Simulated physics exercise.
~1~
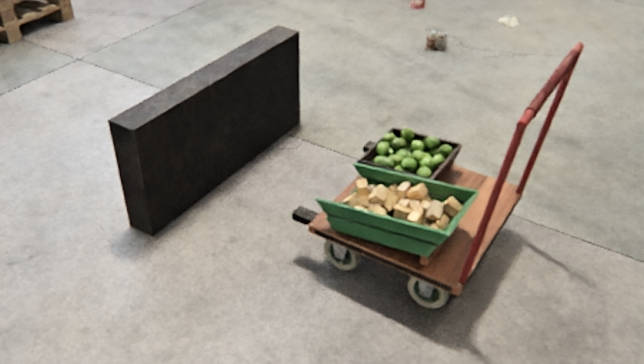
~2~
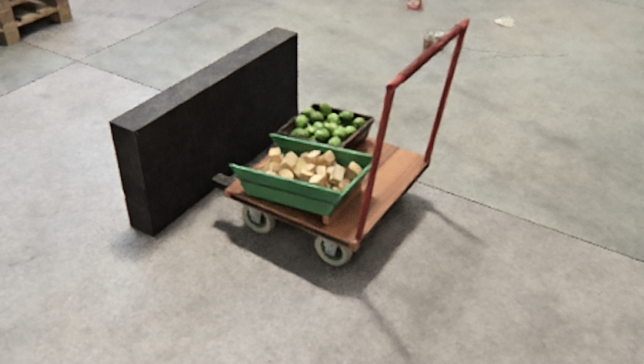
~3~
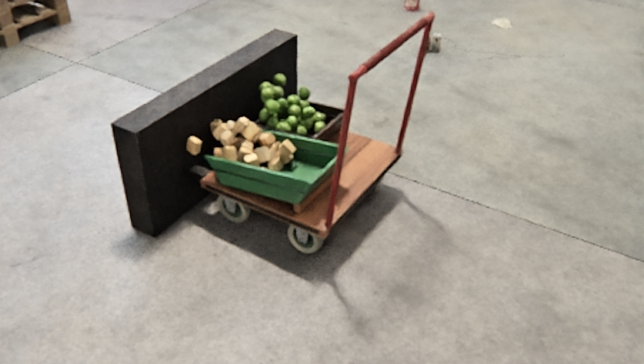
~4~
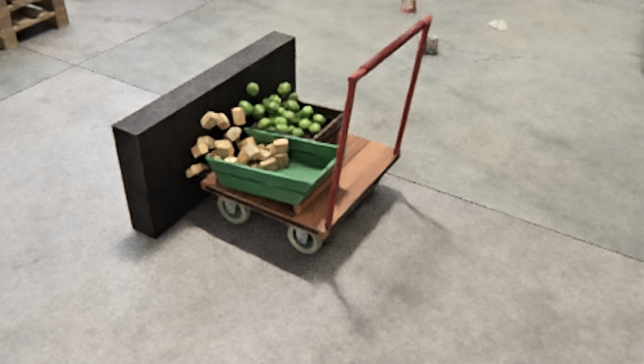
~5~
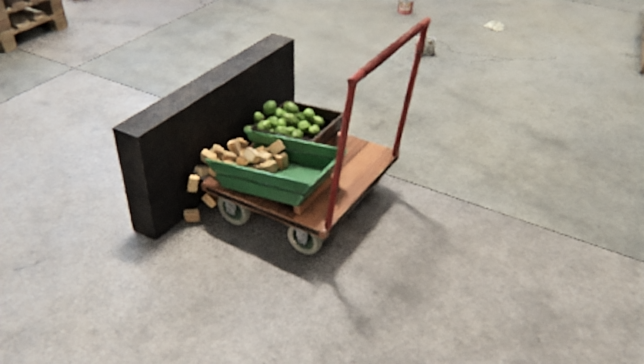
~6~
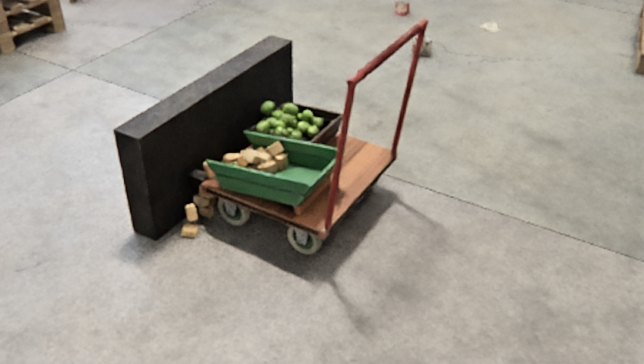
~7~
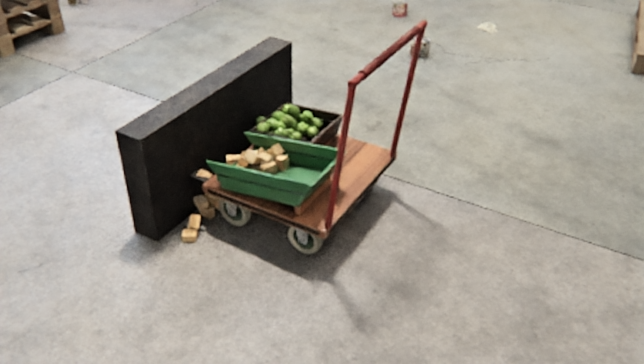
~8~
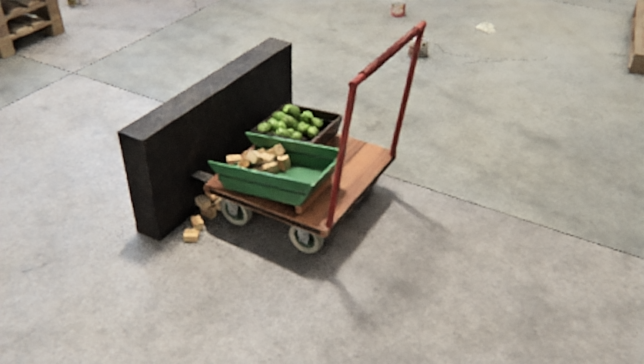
On a concrete floor, a trolley rolling left into a black wall, wood offcuts and limes surging forward, some offcuts spilling down.
